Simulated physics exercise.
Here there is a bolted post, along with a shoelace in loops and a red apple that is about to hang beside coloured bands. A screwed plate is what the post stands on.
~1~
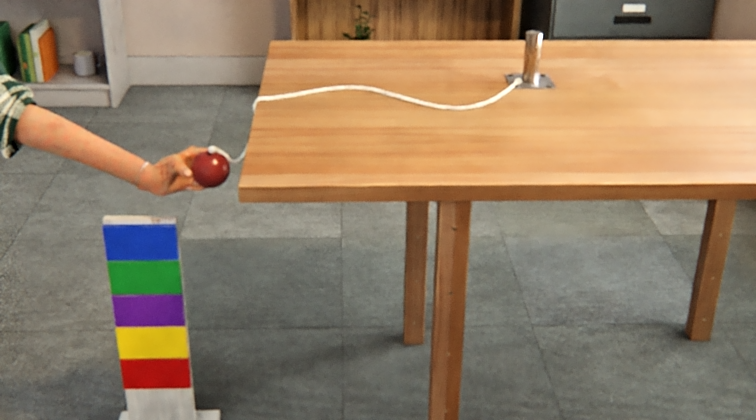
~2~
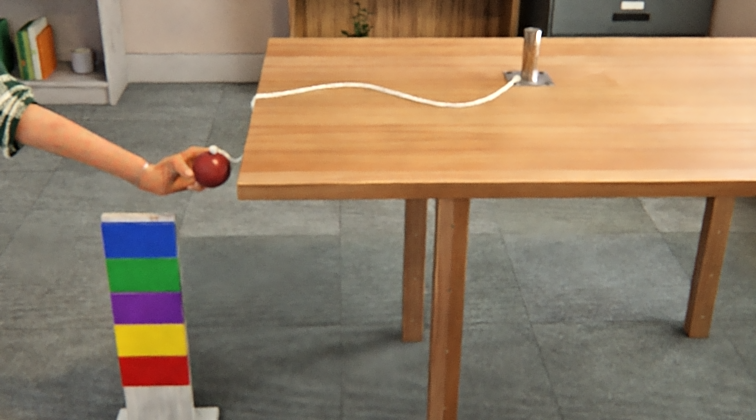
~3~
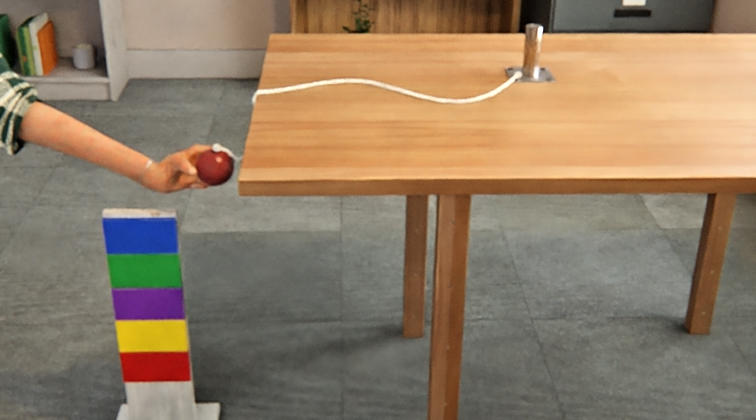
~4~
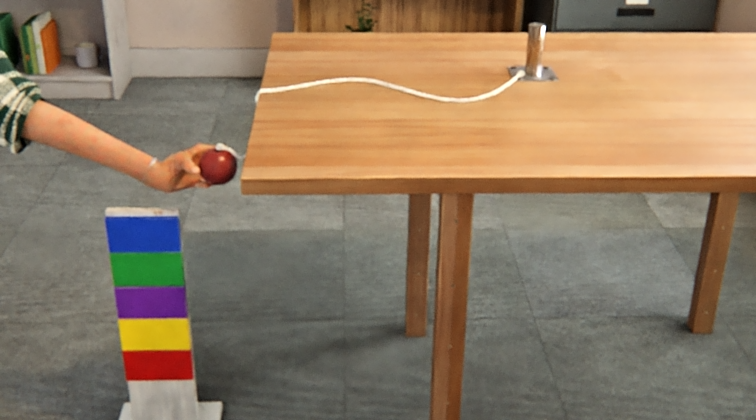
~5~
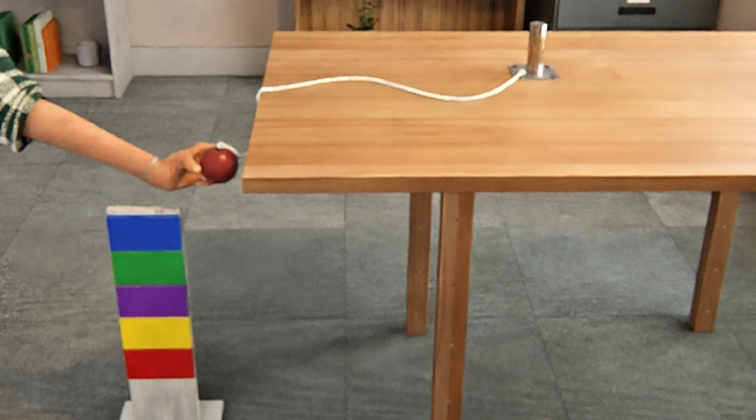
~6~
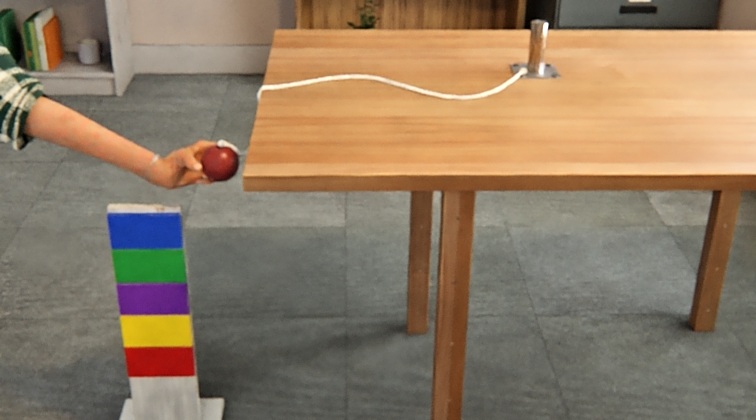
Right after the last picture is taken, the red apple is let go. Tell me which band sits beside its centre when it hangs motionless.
The green one sits beside it.
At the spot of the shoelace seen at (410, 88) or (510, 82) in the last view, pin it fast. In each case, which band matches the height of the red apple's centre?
Going through them one at a time, the answers are blue; green.
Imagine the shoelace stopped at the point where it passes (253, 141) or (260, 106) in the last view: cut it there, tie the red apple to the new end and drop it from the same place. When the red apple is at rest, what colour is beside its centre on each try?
Per try - 1: Blue; 2: No band.
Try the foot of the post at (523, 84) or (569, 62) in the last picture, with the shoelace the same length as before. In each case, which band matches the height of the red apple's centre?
The first case gives purple, the second gives blue.
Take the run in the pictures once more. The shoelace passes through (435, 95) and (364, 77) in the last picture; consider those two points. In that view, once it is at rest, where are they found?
In that view they sit near (391, 80) and near (308, 87).
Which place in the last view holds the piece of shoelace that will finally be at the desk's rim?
Spot: Approx. (321, 80).
Soon after, apple near (244, 248); level with green.
After that, apple near (300, 257); level with green.
And then, apple near (263, 256); level with green.
In the end, apple near (259, 257); level with green. Its centre hangs level with the green band.
